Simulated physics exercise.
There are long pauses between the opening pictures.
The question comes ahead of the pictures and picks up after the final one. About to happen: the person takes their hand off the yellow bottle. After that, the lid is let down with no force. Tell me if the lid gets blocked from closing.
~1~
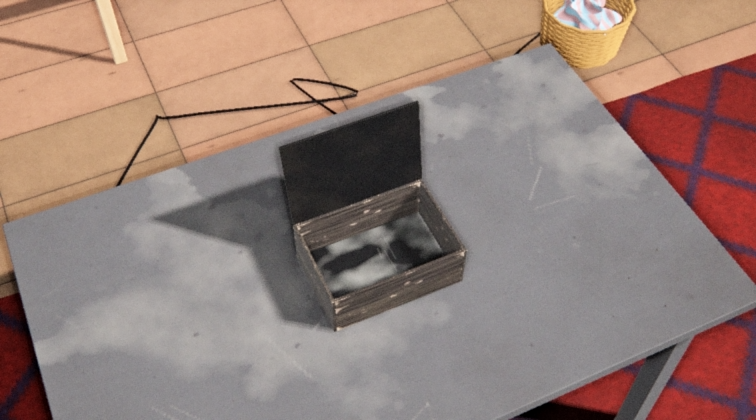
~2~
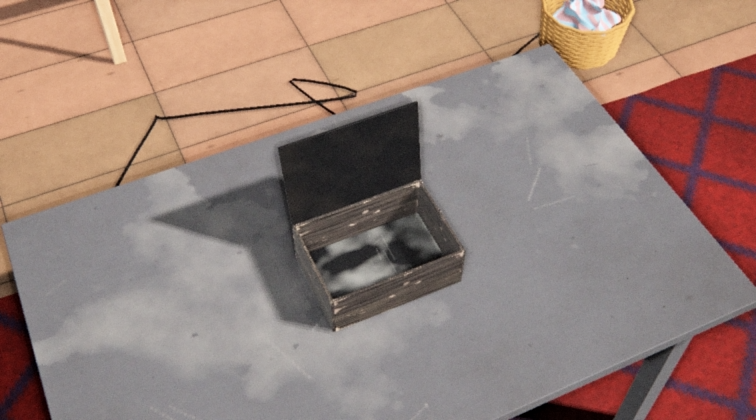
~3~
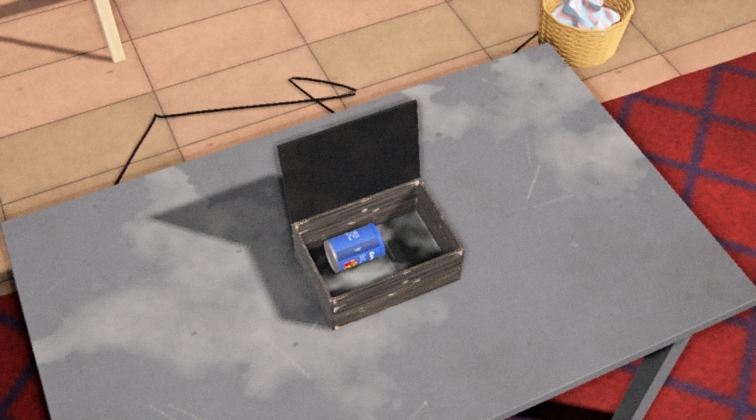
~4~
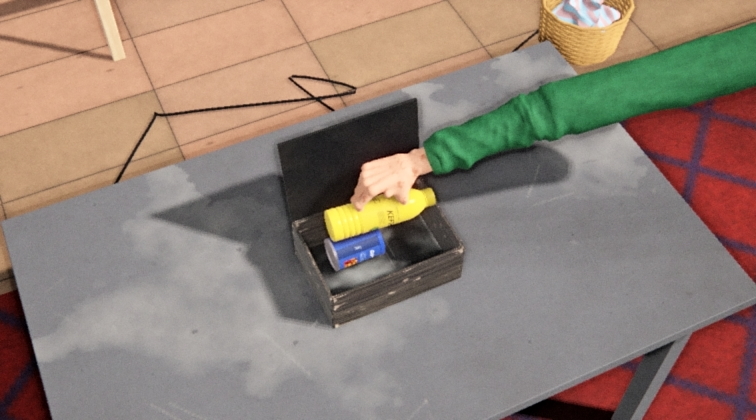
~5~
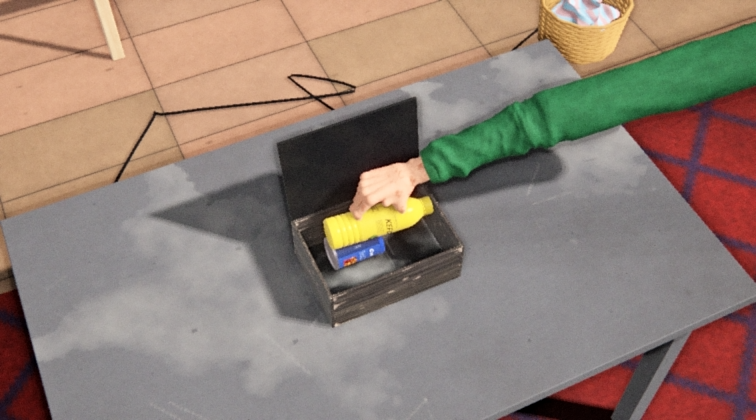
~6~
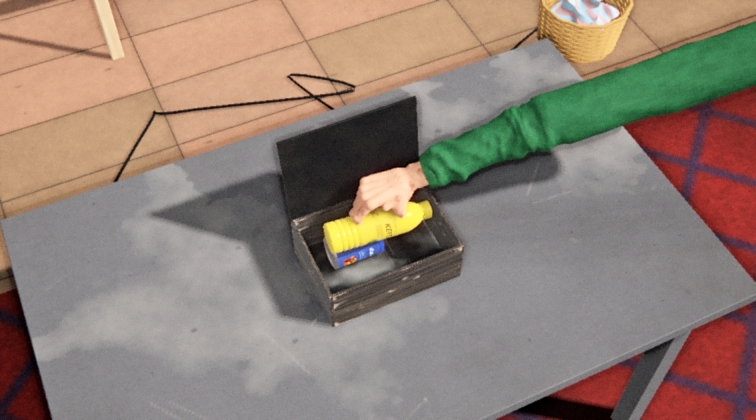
It does not; the lid closes.
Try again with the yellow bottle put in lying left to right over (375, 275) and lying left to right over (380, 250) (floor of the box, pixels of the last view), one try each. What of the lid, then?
Try 1: Lid shut; try 2: Lid shut.
Then, 0.50 s on from there, yellow bottle shifted well along near (390, 276); blue tin shifted a little.
Then, 1.60 s on from there, lid 57° above the rim; yellow bottle shifted well along near (388, 272).
Then, 1.90 s on from there, lid 18° above the rim; yellow bottle shifted well along near (387, 272).
In the end, lid shut; moved from the start, yellow bottle; blue tin unmoved. At the end, from the last picture's camera, yellow bottle near (387, 272).
